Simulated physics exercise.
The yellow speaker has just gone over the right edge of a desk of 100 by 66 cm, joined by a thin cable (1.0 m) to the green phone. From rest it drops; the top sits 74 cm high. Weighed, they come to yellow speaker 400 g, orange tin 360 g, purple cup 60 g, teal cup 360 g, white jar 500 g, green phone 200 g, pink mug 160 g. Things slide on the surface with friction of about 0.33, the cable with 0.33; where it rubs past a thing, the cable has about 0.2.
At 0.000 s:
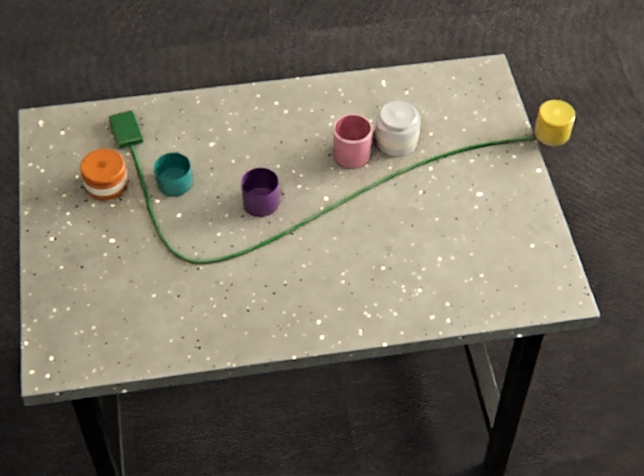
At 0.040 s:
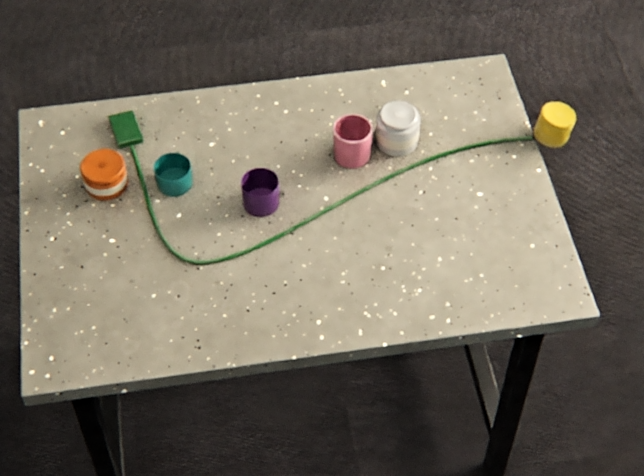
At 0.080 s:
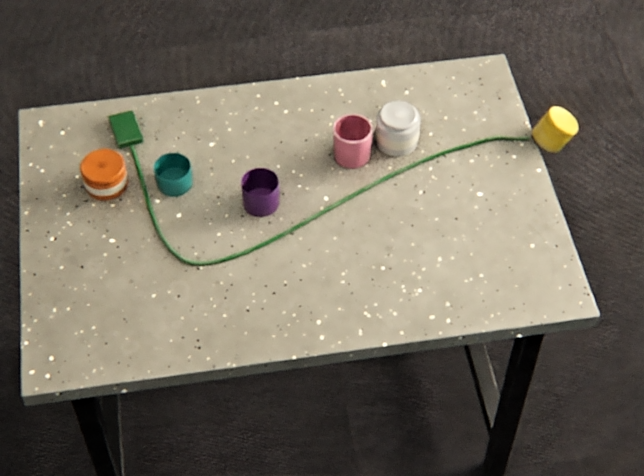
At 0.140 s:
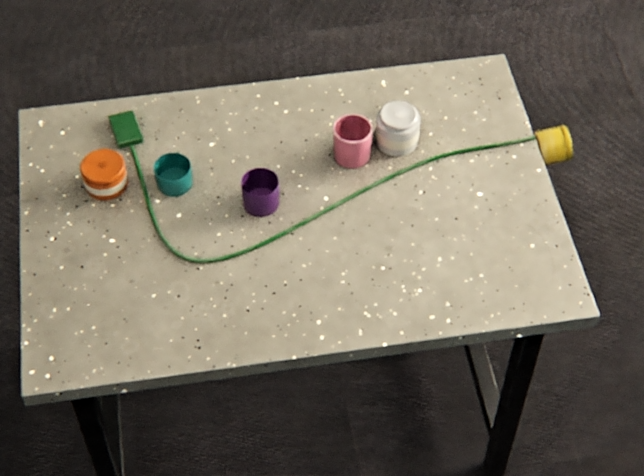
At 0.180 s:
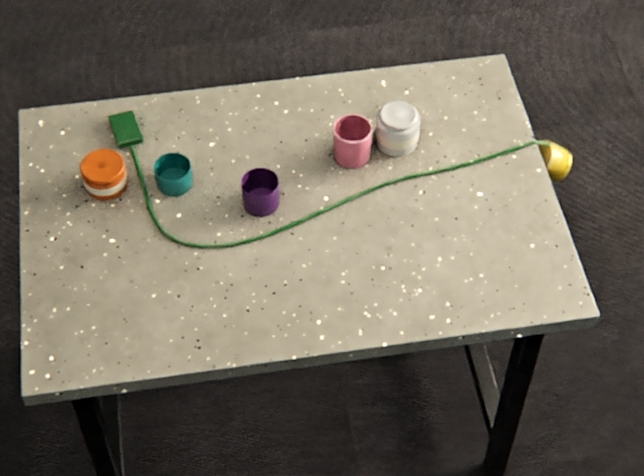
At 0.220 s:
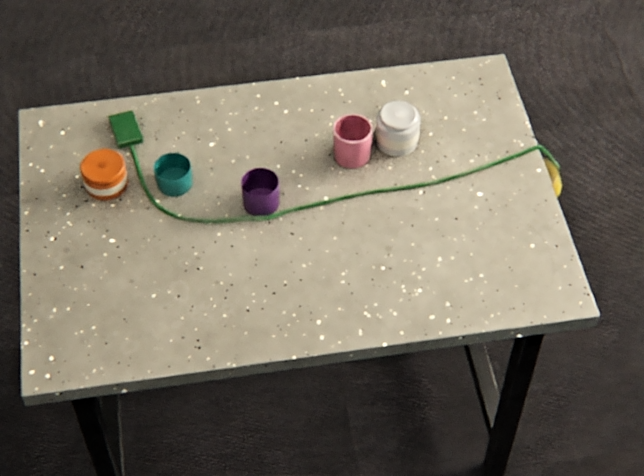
A desk holds cups and jars as a yellow cylinder drops past its right edge, pulling a green cable.
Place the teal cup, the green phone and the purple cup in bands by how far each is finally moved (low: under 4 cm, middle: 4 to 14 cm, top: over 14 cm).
Teal cup: Middle; green phone: Top; purple cup: Top.
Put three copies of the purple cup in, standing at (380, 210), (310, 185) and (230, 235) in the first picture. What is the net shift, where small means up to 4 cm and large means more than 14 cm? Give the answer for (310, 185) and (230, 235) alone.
Shift 1: Medium. Shift 2: Major.
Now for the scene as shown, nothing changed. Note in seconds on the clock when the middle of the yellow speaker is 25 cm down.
Answer: 0.30 s on the clock.
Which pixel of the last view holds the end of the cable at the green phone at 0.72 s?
In the last view it is close to (335, 210).
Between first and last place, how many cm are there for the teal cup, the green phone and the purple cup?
About: Teal cup 6 cm, green phone 60 cm, purple cup off the top.
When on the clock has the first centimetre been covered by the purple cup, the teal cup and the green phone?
Roughly: Purple cup at 0.26 s, teal cup at 0.30 s, green phone at 0.28 s.
After 0.5 s, the cable's tail end at (187, 188); purple cup 27 cm off its start, green phone 16 cm off its start, teal cup 6 cm off its start.
After 0.7 s, the cable's tail end at (335, 210); purple cup over the edge, green phone 43 cm off its start, teal cup 6 cm off its start.
After 1.0 s, the cable's tail end at (443, 227); purple cup over the edge, green phone 61 cm off its start at (420, 221), teal cup 7 cm off its start at (197, 147).
After 1.2 s, the cable's tail end at (463, 227); green phone 65 cm off its start, purple cup over the edge, teal cup 7 cm off its start.
After 2.4 s, the cable's tail end at (463, 227); green phone 65 cm off its start at (440, 221), purple cup over the edge, teal cup 7 cm off its start at (197, 147), yellow speaker over the edge.
